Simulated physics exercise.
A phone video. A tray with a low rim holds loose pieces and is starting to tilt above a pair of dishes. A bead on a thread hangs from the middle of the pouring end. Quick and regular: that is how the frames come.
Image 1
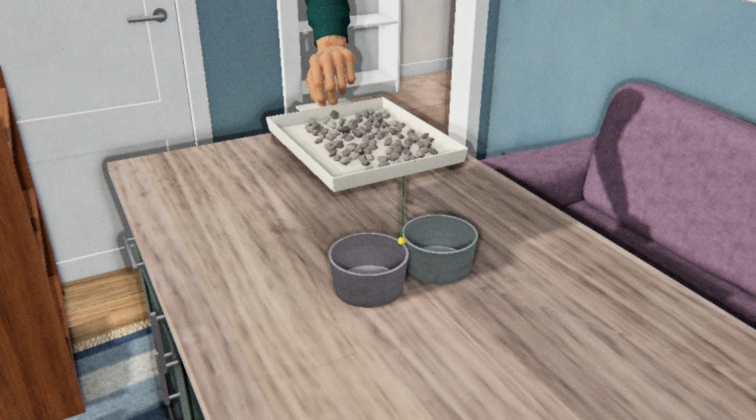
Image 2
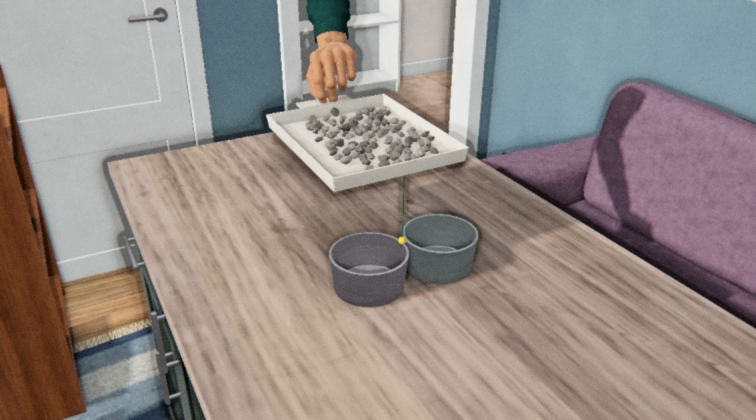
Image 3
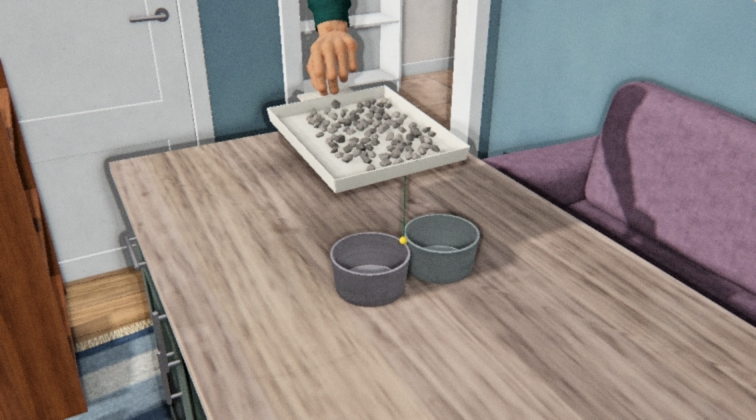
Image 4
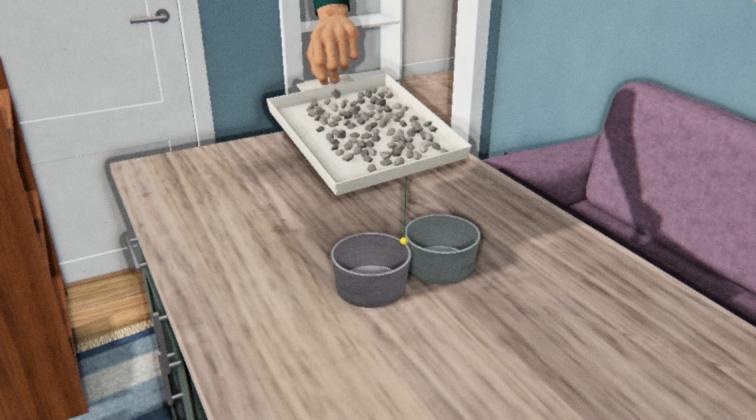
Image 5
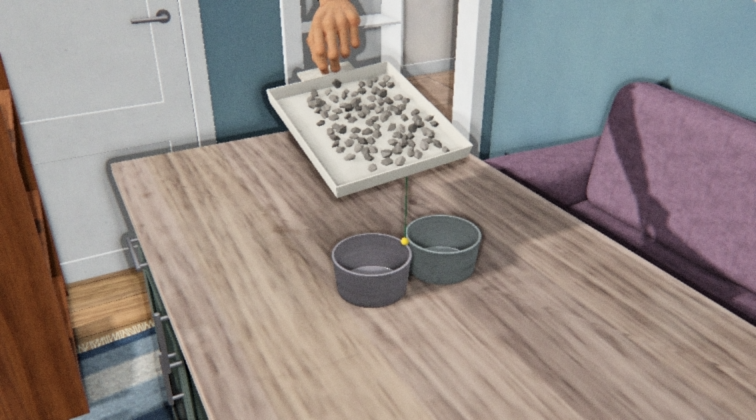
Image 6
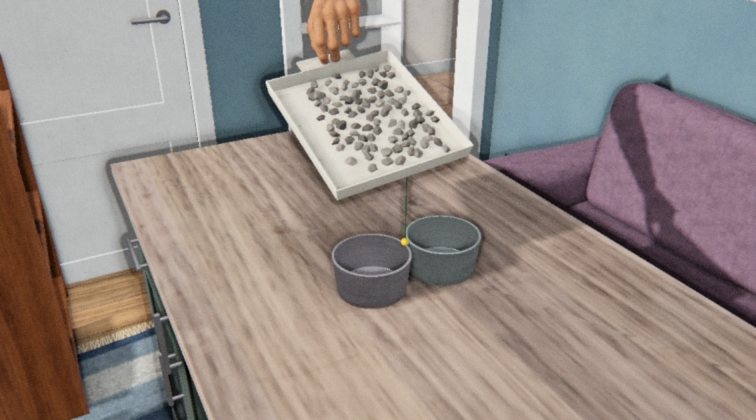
Tray of gray gravel tilting gradually above two dark round dishes on a wooden table, a hand at its raised far side.
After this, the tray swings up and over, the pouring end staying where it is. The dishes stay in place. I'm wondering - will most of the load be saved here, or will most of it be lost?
Most of it is lost.
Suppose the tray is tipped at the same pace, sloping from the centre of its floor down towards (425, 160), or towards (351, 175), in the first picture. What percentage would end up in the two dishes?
Respectively 70 and 50 in a hundred.
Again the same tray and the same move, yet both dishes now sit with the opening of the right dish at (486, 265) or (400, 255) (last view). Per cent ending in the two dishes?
40 and 60 in a hundred.
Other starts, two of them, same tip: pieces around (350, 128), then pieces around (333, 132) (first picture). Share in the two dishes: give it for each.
About 20 % and 20 %.
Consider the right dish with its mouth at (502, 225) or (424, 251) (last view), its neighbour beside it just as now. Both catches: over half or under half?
First place: Short of half; second place: Beyond half.
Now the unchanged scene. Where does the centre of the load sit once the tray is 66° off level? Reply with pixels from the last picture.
Close to (378, 166).
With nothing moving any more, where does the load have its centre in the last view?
Roughly at pixel (393, 330).
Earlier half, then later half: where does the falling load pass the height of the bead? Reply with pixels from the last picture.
The leading part at (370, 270), the rest of it at (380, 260).
Soon after the last picture, tray tipped steeply; nearly all on the tray; a small part in the air.
A little later, tray tipped past a quarter turn; about half on the tray; a stray few in the left dish; about half outside both; a stray few in the air.
Later still, tray tipped past a quarter turn; about a quarter in the left dish; most outside both.
At rest, tray tipped past a quarter turn; about a quarter in the left dish; none in the right dish; most outside both.
